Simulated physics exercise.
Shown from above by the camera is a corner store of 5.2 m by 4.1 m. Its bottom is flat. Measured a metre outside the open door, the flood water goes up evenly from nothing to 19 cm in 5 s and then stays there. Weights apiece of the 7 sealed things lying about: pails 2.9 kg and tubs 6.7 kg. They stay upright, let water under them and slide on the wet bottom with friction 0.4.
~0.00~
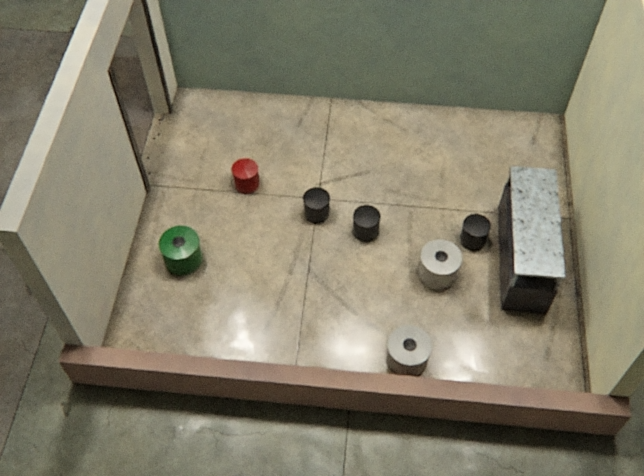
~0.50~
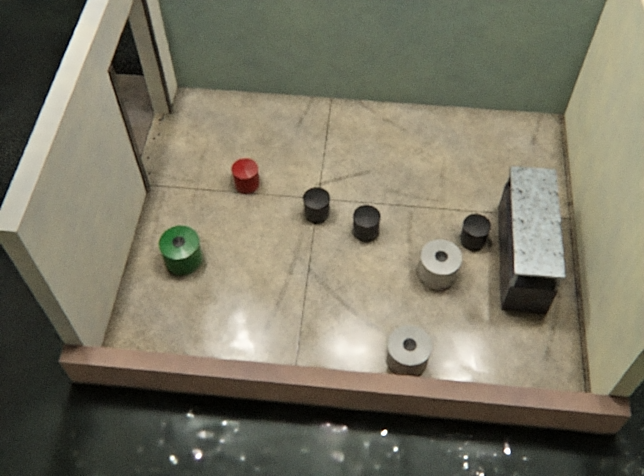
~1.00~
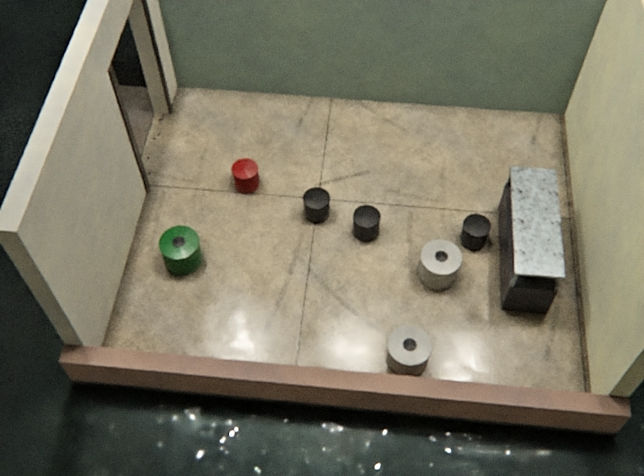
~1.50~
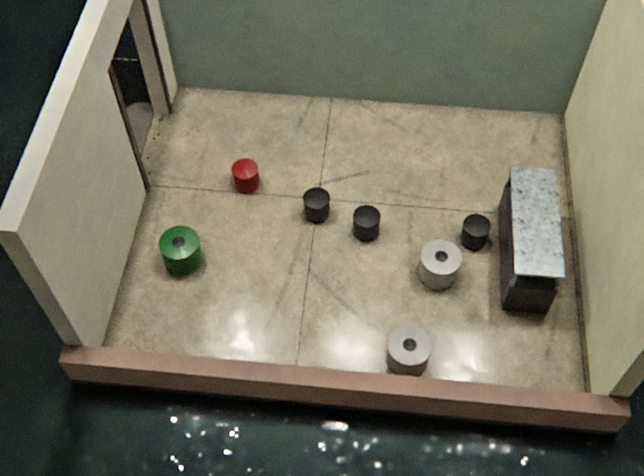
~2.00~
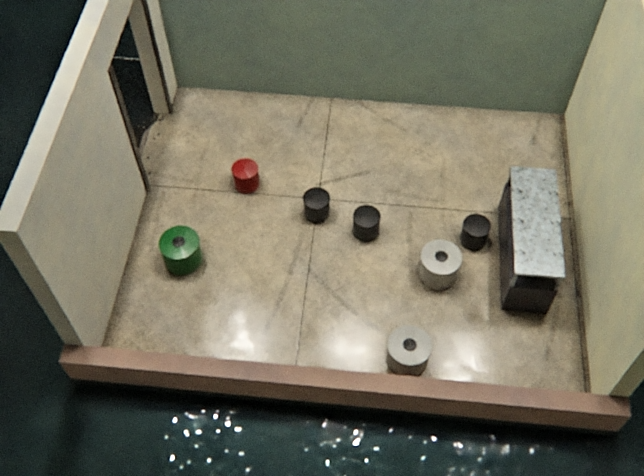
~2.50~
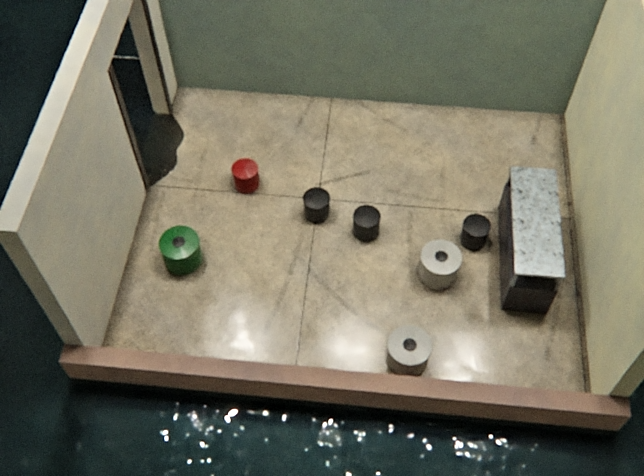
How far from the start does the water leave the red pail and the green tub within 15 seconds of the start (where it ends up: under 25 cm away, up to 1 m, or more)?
Well, the red pail winds up a long way off, while the green tub barely budges.
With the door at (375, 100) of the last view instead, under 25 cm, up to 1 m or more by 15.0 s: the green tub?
In that case the green tub gets carried off.
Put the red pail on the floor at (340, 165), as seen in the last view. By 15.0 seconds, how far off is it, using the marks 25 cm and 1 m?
It goes a long way.
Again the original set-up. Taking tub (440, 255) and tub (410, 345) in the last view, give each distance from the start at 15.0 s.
In that order: 120 cm, 150 cm.
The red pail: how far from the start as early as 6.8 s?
Roughly 100 centimetres by that point.
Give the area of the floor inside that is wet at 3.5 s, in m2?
About 1.5 m2.
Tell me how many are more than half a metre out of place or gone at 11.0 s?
My count gives 4.
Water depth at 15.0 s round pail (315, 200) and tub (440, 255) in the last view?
Close to 10 and 11 centimetres.
After 3.5 s the red pail is near (245, 169), 0.0 m from its start, aground; the green tub is near (179, 242), 0.0 m from its start, aground; 0 afloat.
After 6.8 s the red pail is near (318, 202), 1.0 m from its start, afloat; the green tub is near (179, 242), 0.0 m from its start, aground; 1 afloat.
After 11.0 s the red pail is near (385, 346), 2.8 m from its start, afloat; the green tub is near (179, 242), 0.0 m from its start, aground; 6 afloat.
After 15.0 s the red pail is near (125, 325), 2.4 m from its start, afloat; the green tub is near (179, 242), 0.0 m from its start, aground; 6 afloat.
